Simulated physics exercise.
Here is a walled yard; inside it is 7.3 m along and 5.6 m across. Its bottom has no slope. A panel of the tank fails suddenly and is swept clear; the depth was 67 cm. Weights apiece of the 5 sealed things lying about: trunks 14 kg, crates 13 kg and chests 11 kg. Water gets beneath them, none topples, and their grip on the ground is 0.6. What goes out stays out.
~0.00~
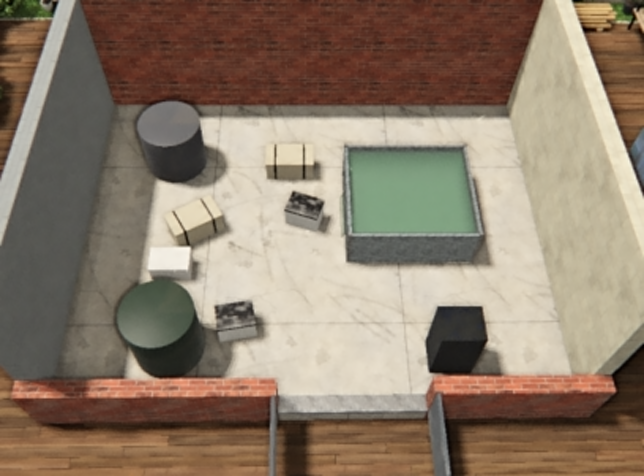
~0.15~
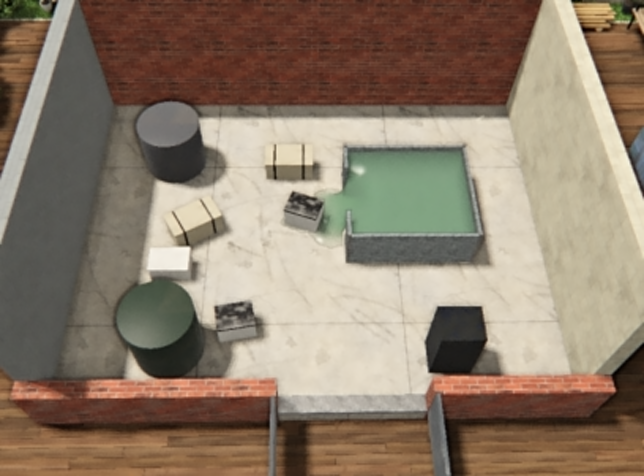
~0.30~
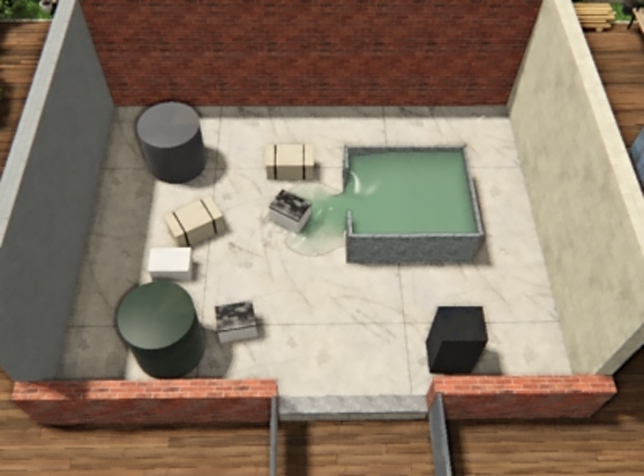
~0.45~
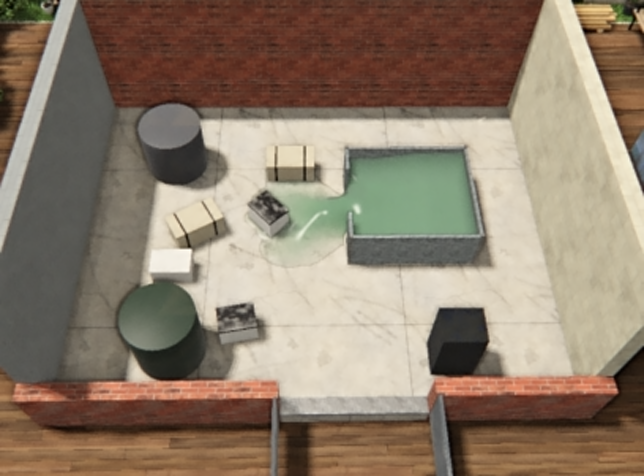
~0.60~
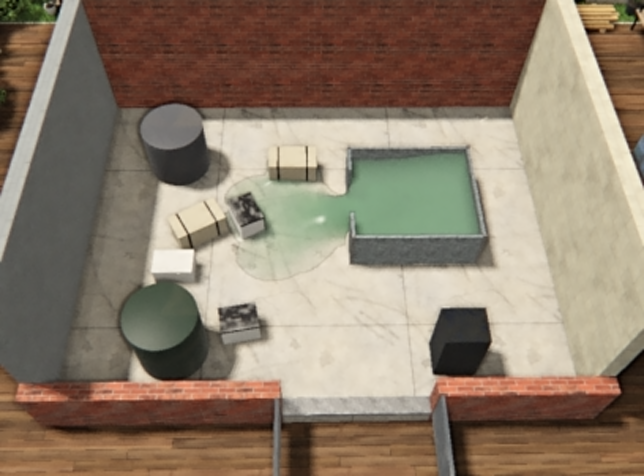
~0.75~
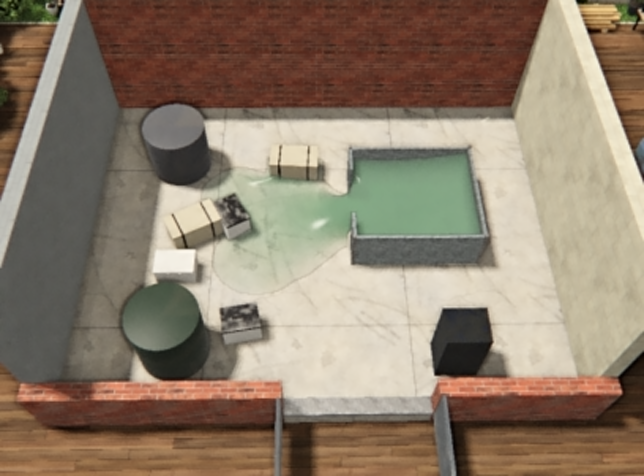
Green water bursts through the left side of a square stone tank in a walled yard, seen from high above, with a brick wall at the back and pale marble flooring. Two cylinders, dark grey and dark green, stand left near tan crates, a white block and mottled grey chests, with a black box lower right. The water fans out leftward, turning and pushing the upper chest against a tan crate, while the view barely shifts.
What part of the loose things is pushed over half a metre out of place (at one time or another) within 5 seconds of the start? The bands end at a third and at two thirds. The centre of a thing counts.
That comes to two thirds or above.
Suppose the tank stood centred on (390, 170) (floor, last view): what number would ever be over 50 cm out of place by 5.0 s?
In that case 3 of them.
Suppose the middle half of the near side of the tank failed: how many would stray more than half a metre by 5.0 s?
Then 0.
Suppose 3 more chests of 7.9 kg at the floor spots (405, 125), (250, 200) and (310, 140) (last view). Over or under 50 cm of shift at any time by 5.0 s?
In turn: Short of it, past it, short of it.
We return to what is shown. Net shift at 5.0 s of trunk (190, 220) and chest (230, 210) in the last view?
In that order: 140 cm, 250 cm.
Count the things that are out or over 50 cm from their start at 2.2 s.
I count 4.
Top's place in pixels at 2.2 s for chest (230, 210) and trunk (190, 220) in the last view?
Near (152, 219) and (112, 225).
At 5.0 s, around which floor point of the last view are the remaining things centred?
Around (203, 274).
After 1.1 s 1 of 5 are over 50 cm from their spots; 1 afloat.
After 2.2 s 4 of 5 are over 50 cm from their spots; 3 afloat.
After 3.5 s 5 of 5 are over 50 cm from their spots; 2 afloat.
After 5.0 s 5 of 5 are over 50 cm from their spots, and 5 have been at some point; 3 afloat.
